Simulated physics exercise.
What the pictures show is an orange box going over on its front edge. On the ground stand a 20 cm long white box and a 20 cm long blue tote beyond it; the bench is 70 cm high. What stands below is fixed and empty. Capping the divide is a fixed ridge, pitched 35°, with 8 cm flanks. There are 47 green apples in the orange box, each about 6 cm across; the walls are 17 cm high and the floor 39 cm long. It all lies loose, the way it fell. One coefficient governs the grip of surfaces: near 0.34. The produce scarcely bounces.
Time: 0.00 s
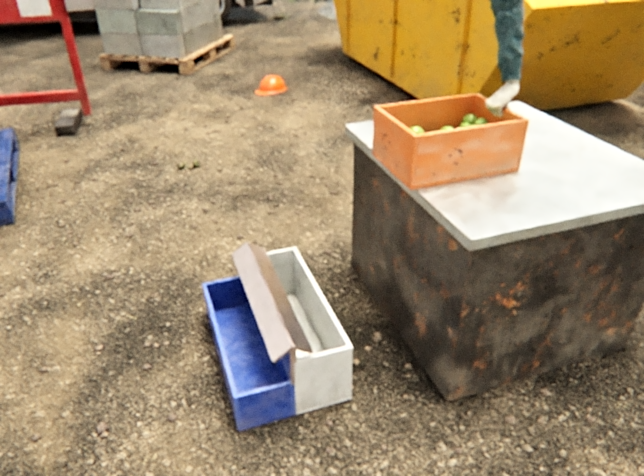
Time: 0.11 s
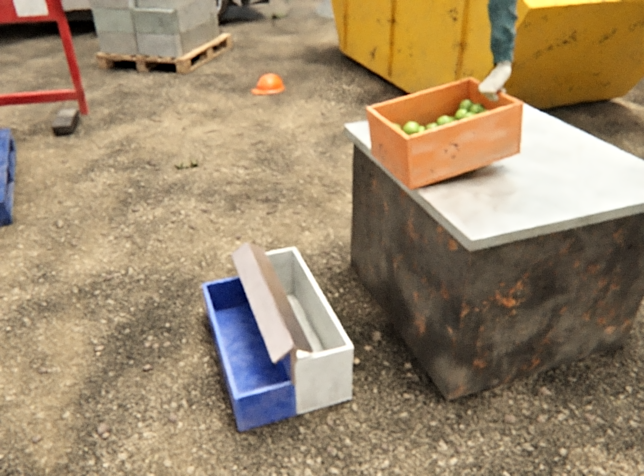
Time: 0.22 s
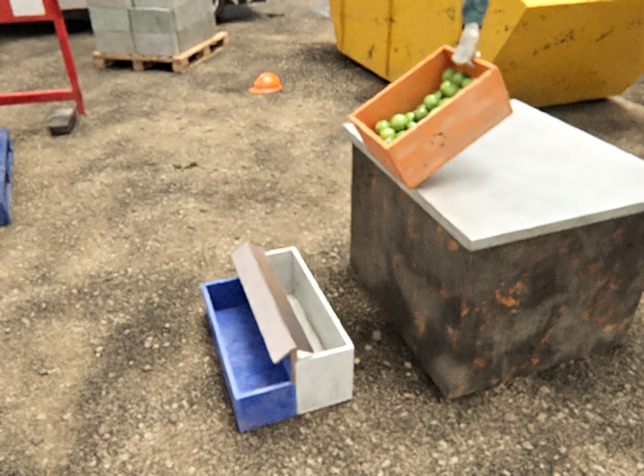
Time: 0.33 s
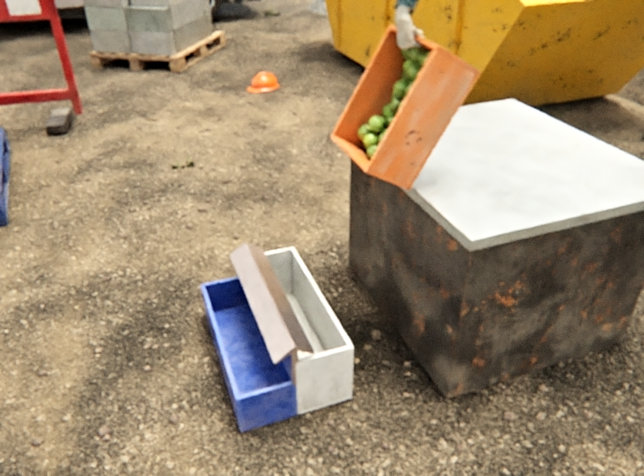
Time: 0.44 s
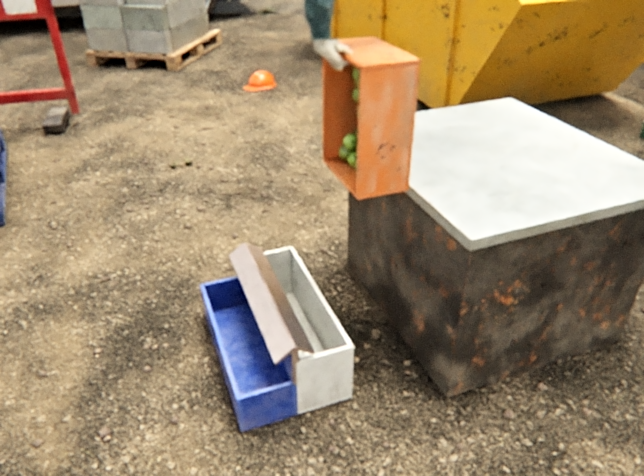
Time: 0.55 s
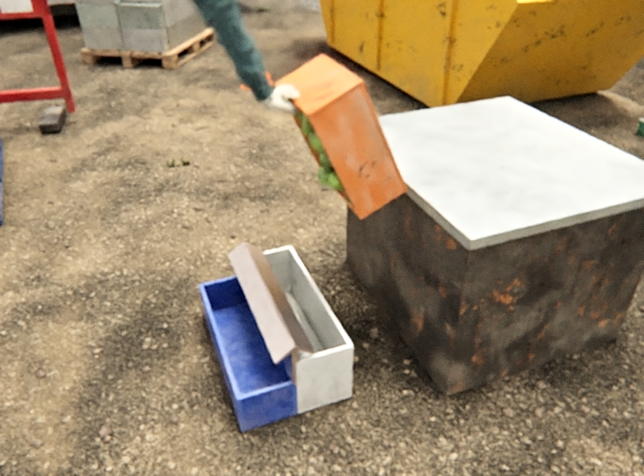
Orange box of green apples turning over its front edge past upright, a gloved hand gripping its far end, above two open boxes.
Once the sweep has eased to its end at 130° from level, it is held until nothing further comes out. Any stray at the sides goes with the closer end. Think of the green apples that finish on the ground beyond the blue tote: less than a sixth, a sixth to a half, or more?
One sixth to one half of the green apples land on the ground beyond the blue tote.
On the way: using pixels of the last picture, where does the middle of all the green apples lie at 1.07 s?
I'd say close to (280, 335).
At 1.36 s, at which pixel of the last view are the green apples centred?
At about (280, 336).
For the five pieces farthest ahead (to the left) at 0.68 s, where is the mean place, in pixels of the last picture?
Centre: About (238, 213) px.
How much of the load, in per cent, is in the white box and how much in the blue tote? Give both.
Around 45 per cent and 10 per cent, in that order.
After 0.68 s, tilt 130°; 9 still in the orange box and 38 in the air.
After 0.84 s, tilt 130°; 9 in the white box, 3 in the blue tote, 7 on the ground beyond the blue tote and 28 in the air.
After 1.07 s, tilt 130°; 22 in the white box, 4 in the blue tote, 1 on the ground short of the white box, 16 on the ground beyond the blue tote and 4 in the air.
When it is over (at 1.36 s), 22 in the white box, 5 in the blue tote, 4 on the ground short of the white box and 16 on the ground beyond the blue tote. Asked share, 16 of 47, 34 per cent.
